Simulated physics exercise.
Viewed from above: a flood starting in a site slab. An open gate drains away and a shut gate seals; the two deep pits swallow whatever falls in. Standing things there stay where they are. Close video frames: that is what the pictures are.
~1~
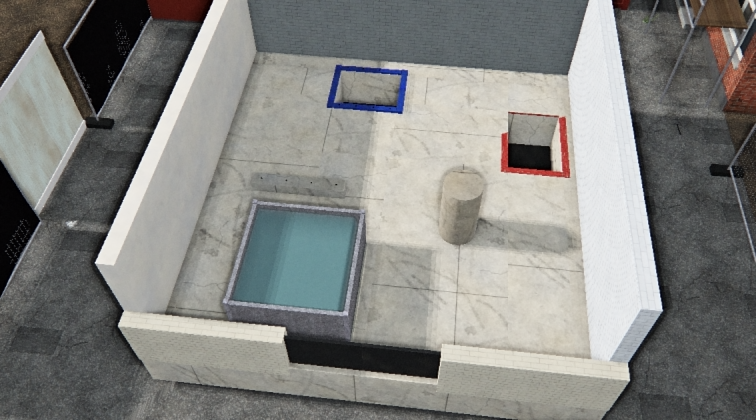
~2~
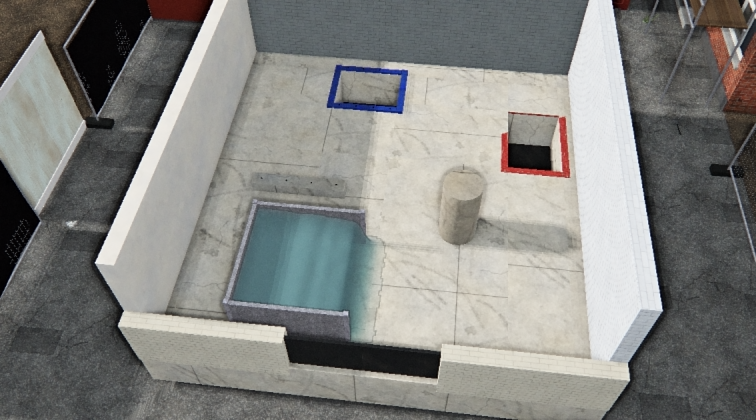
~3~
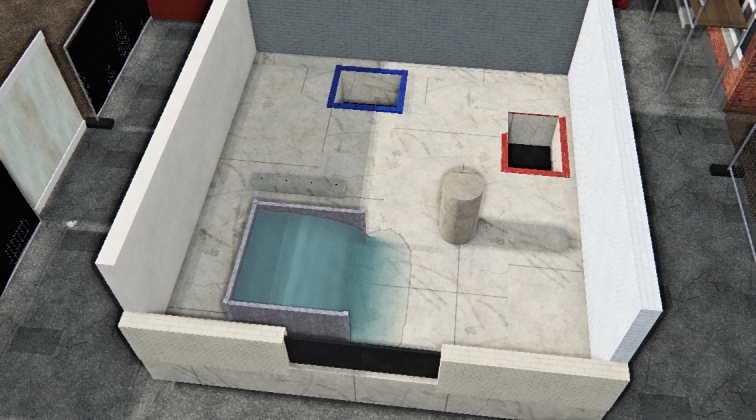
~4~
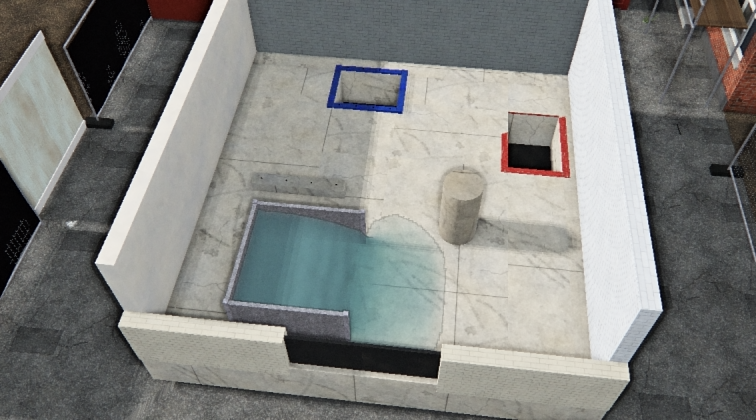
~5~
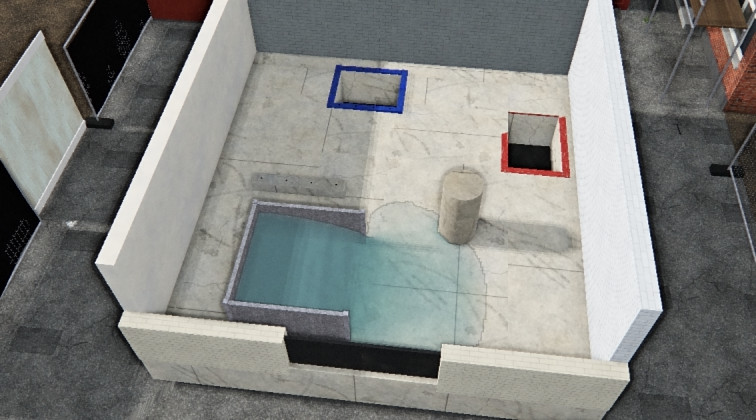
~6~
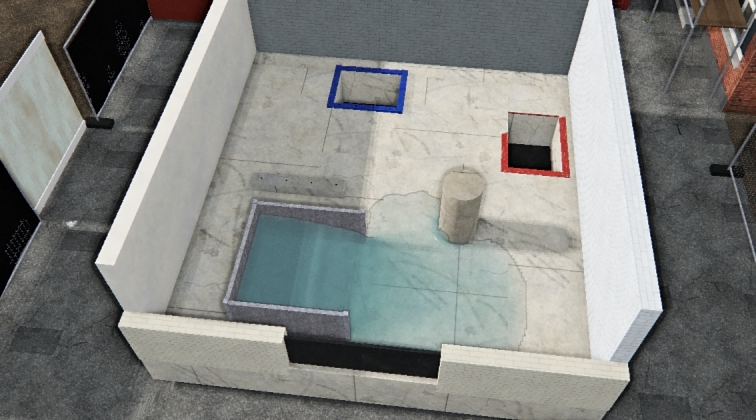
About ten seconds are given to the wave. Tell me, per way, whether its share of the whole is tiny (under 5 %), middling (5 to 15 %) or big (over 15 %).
The gate accounts for a negligible part - below five per cent; the blue pit accounts for a negligible part - below five per cent; the red pit accounts for a substantial part - beyond fifteen per cent.
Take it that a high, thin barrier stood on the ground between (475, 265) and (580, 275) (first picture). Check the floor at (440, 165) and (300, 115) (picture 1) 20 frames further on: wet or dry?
Swamped, then spared.
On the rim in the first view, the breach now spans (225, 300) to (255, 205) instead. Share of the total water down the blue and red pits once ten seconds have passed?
Blue 10 %, red 10 %.
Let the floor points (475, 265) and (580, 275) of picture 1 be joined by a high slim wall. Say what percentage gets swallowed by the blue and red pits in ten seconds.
Shares in percent - blue: 0; red: 15.
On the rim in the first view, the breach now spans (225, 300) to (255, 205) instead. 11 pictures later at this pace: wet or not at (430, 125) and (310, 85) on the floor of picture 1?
The first would be still unwetted and the second drenched.
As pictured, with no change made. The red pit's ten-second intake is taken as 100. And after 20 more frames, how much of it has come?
It would be roughly 25 percent of the ten-second total.
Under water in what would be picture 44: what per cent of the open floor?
About 70 in a hundred.
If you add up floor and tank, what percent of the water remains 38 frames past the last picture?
I make it around 74 per cent.
A moment on, water covers 30 % of the floor; the gate 0 %, the blue pit 0 %, the red pit 0 %.
Next, water covers 40 % of the floor; the gate 0 %, the blue pit 0 %, the red pit 1 %.
Then, water covers 45 % of the floor; the gate 0 %, the blue pit 0 %, the red pit 10 %.
Later, water covers 70 % of the floor; the gate 0 %, the blue pit 0 %, the red pit 25 %.
In the end, water covers 85 % of the floor; the gate 0 %, the blue pit 1 %, the red pit 36 %.
